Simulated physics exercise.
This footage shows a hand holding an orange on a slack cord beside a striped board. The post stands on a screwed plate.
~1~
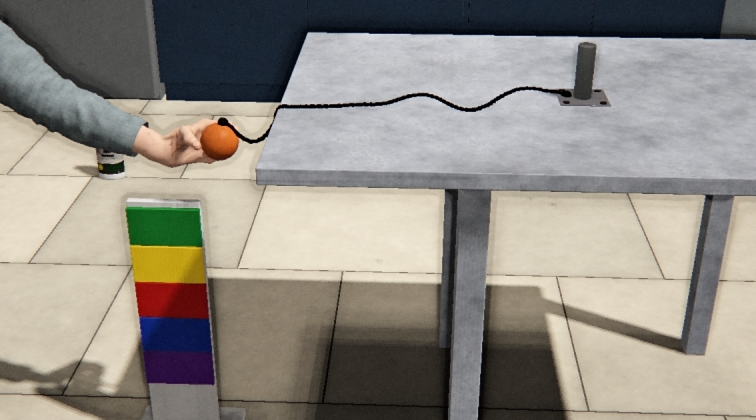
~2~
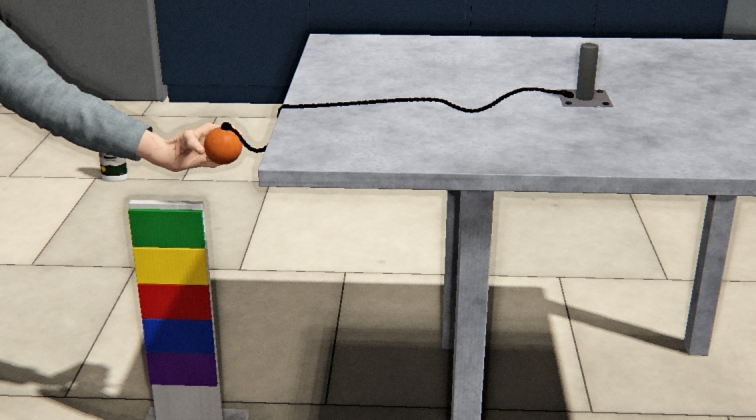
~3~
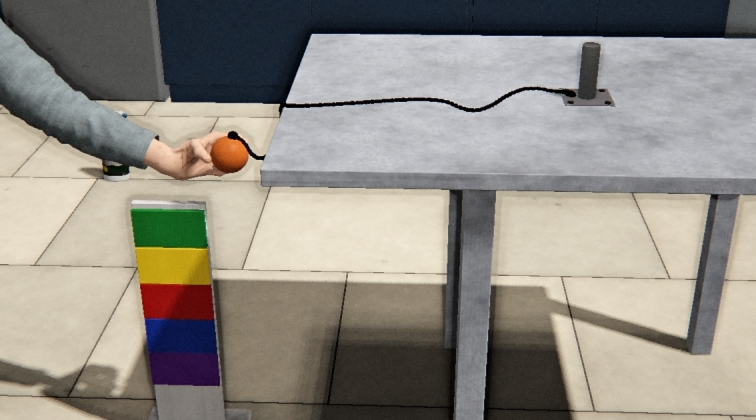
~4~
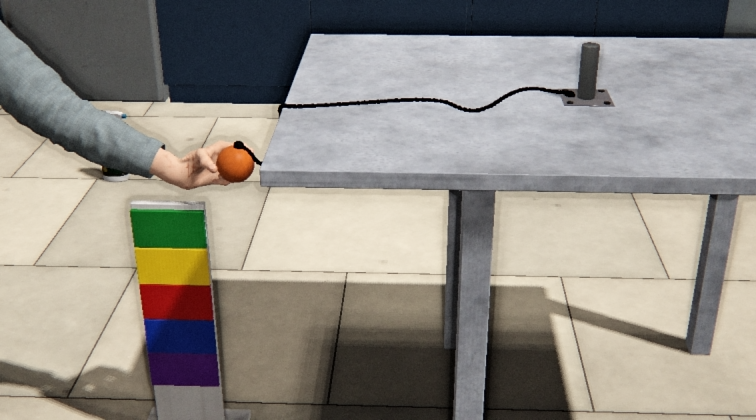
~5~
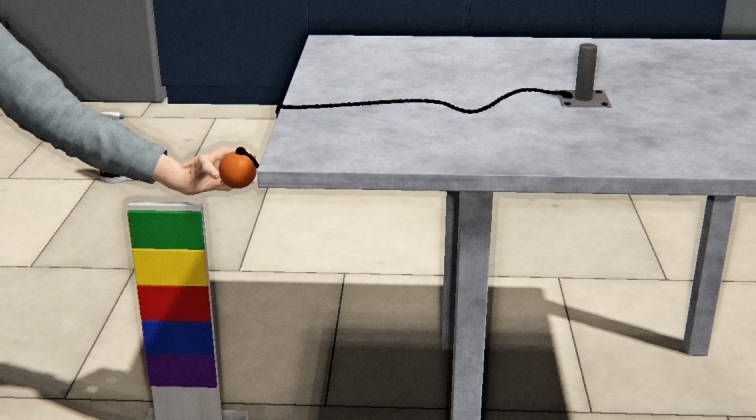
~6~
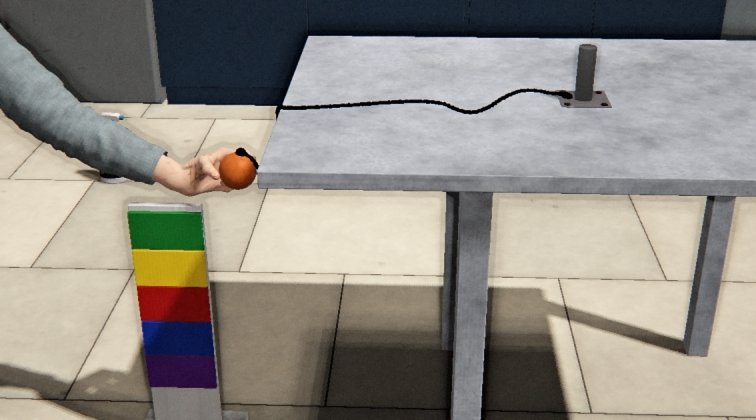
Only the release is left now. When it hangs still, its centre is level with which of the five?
With yellow.
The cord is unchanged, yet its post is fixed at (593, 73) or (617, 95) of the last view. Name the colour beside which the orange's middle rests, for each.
Answer, in order: Green, green.
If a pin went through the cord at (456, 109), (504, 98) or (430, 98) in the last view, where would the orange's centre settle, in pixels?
First try (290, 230), second try (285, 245), third try (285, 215).
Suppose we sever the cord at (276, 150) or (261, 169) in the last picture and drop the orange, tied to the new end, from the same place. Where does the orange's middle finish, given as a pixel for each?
First (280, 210), then (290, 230).
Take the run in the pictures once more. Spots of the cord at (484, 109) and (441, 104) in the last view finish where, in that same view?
First: (448, 101). Second: (393, 102).
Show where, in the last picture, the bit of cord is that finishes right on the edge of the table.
Spot: Approx. (331, 107).
A little later, orange near (261, 251); level with yellow.
Next, orange near (324, 258); level with yellow.
Later still, orange near (280, 261); level with yellow.
When it is over, orange near (283, 262); level with yellow. Its middle rests at the yellow band.
